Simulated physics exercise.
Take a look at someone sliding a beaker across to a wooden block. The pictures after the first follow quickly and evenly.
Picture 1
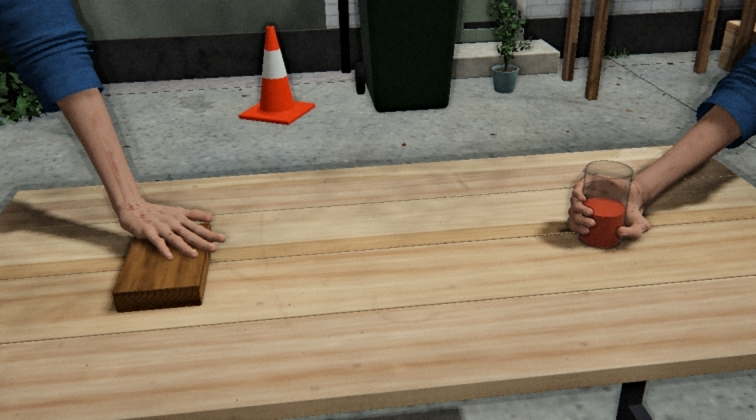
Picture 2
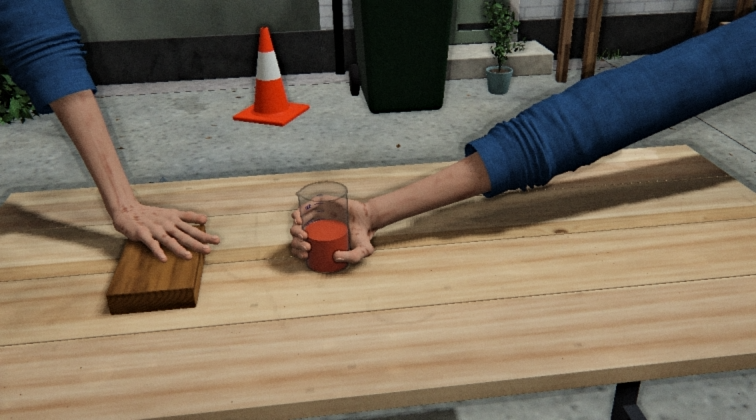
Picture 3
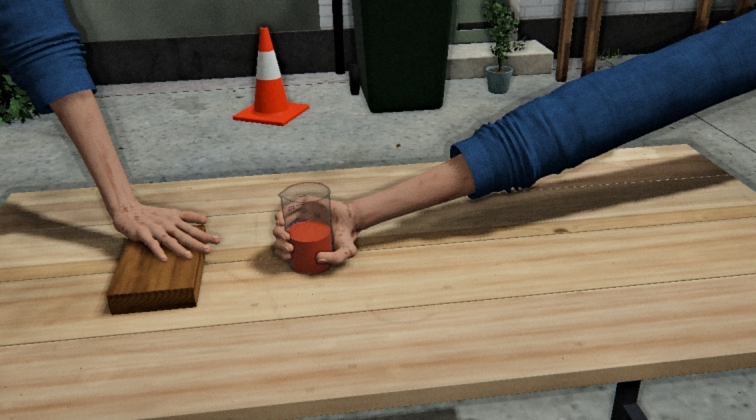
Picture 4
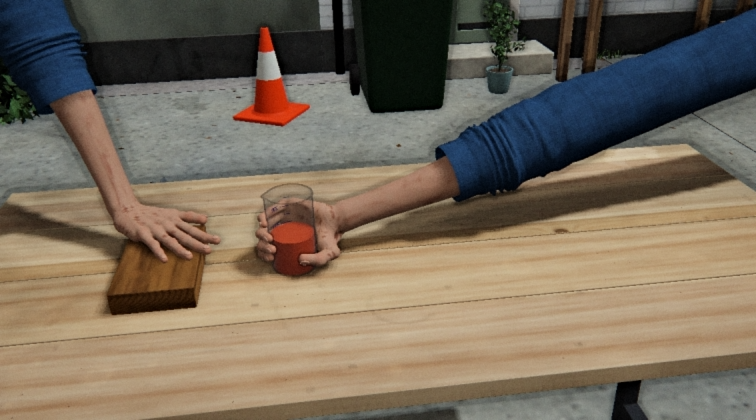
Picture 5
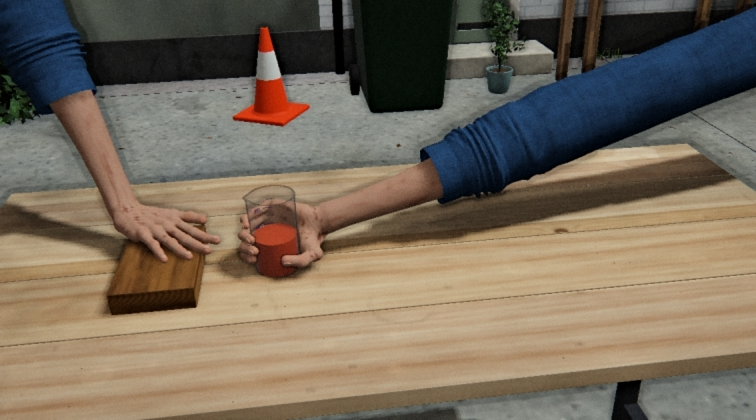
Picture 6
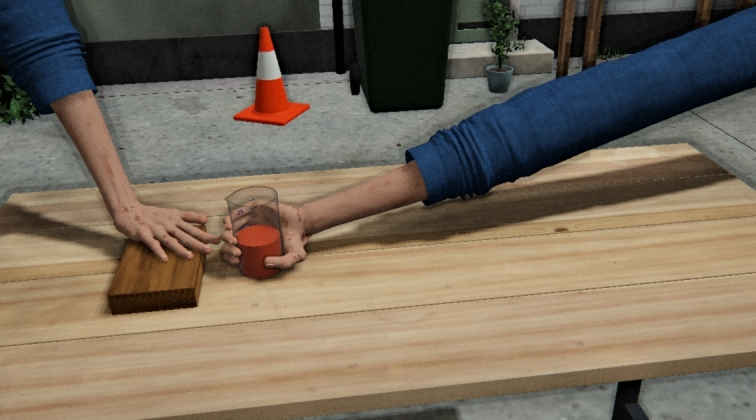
A hand sliding a glass beaker of red liquid leftward across a wooden table toward a block held under another hand.
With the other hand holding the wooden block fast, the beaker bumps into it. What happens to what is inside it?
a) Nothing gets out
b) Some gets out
The answer is a.
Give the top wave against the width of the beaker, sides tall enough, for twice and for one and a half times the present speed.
The wave rises some 65 percent of the width in the first case and some 50 percent in the second.
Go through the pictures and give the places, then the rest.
At rest; beaker (604, 204) about half full; wooden block (167, 265), in the first frame.
Under way; beaker about half full, surface at (326, 231), in the second frame.
In the third frame, 15 px further; beaker (309, 228) about half full.
In the fourth frame, 15 px further; beaker about half full, surface at (293, 233).
In the fifth frame, 15 px further; beaker (275, 231) about half full.
In the sixth frame, 15 px further; beaker about half full, surface at (258, 236); wooden block (162, 267).
Next, the beaker meets the wooden block.
After that, the tomato juice surges up the wall; the wave climbs under half way to the rim.
Finally, the beaker stands at the wooden block; its rim is dry.
